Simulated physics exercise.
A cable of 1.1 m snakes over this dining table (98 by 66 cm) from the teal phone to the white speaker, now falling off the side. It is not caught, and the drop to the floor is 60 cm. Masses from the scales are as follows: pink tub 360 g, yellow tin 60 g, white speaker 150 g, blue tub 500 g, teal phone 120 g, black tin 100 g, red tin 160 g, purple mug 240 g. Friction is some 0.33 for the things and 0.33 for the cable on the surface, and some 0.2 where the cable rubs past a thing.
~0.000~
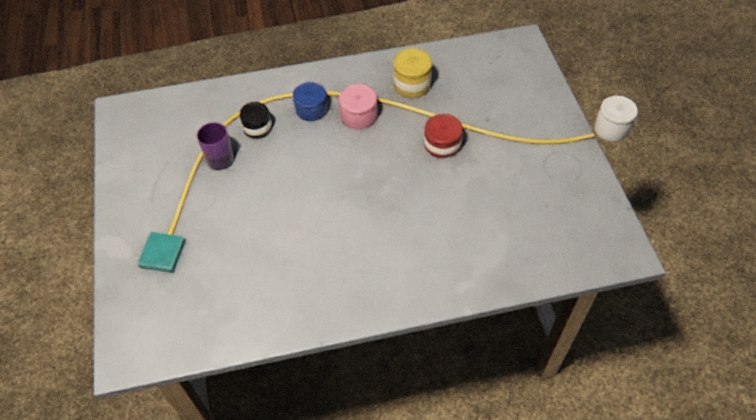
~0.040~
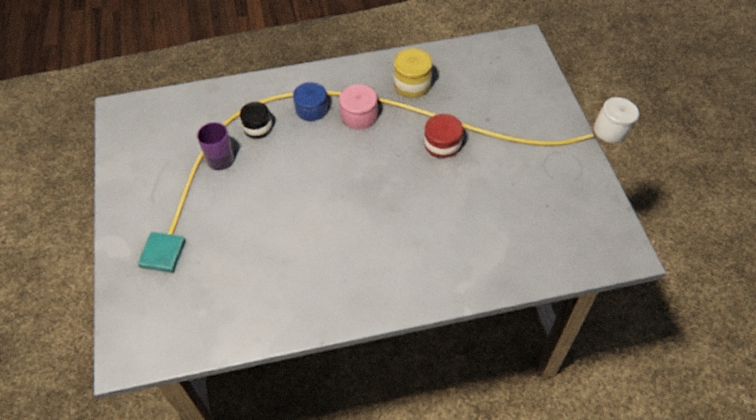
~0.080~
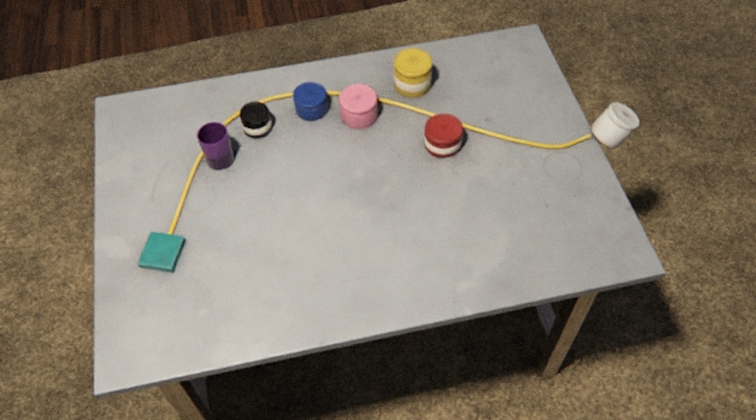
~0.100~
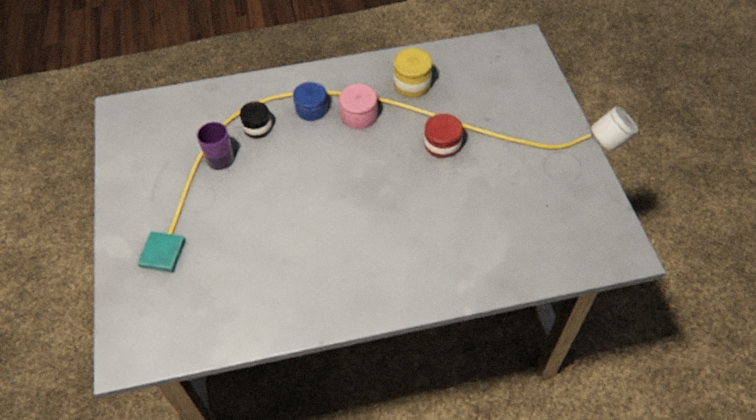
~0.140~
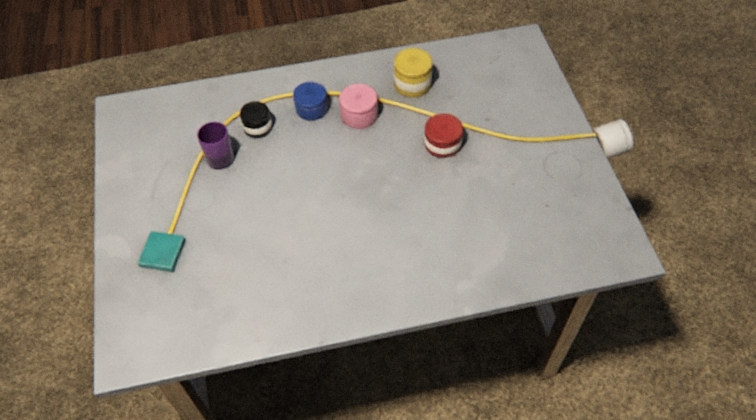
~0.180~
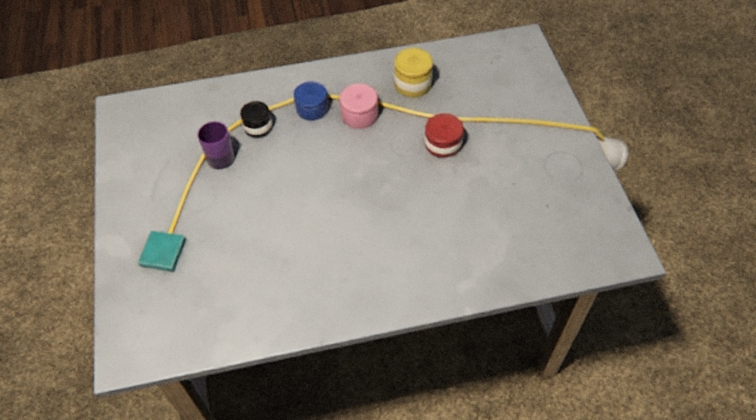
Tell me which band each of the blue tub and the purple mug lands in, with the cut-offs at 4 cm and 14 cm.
In the end the blue tub covers a tiny distance; the purple mug covers a tiny distance.
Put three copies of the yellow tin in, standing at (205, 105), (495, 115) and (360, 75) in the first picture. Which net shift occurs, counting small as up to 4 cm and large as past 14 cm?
Going one by one, I'd say a short shift, then an in-between shift, then a short shift.
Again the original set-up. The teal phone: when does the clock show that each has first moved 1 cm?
Teal phone at about 0.22 s on the clock.
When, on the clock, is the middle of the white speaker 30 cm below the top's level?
At 0.70 s.
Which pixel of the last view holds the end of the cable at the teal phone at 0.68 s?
Approximate position: (203, 164).
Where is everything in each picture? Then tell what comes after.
The first picture shows blue tub (309, 94); purple mug (212, 134); cable runs through (547, 142) (187, 187).
The second picture shows white speaker (620, 110); cable runs through (547, 143) (187, 187).
The third picture shows white speaker (615, 125); cable runs through (546, 146) (187, 186).
The fourth picture shows white speaker (615, 129); cable runs through (546, 147) (187, 186).
The fifth picture shows white speaker (612, 140); cable runs through (548, 139) (187, 186).
The sixth picture shows blue tub (310, 93); purple mug (213, 133); cable runs through (563, 125) (189, 186).
At 0.4 s, the cable's tail end at (189, 192); white speaker over the edge, teal phone 10 cm off its start, black tin 2 cm off its start.
At 0.7 s, the cable's tail end at (203, 164); teal phone 17 cm off its start, white speaker over the edge, black tin 2 cm off its start.
At 0.9 s, the cable's tail end at (209, 157); purple mug 1 cm off its start at (220, 131), teal phone 19 cm off its start at (193, 165), white speaker over the edge.
At 1.2 s, the cable's tail end at (209, 157); purple mug 1 cm off its start, teal phone 19 cm off its start, white speaker over the edge.
At 2.4 s, the cable's tail end at (209, 157); purple mug 1 cm off its start at (220, 131), blue tub 0 cm off its start at (310, 93), teal phone 19 cm off its start at (193, 165), white speaker over the edge.
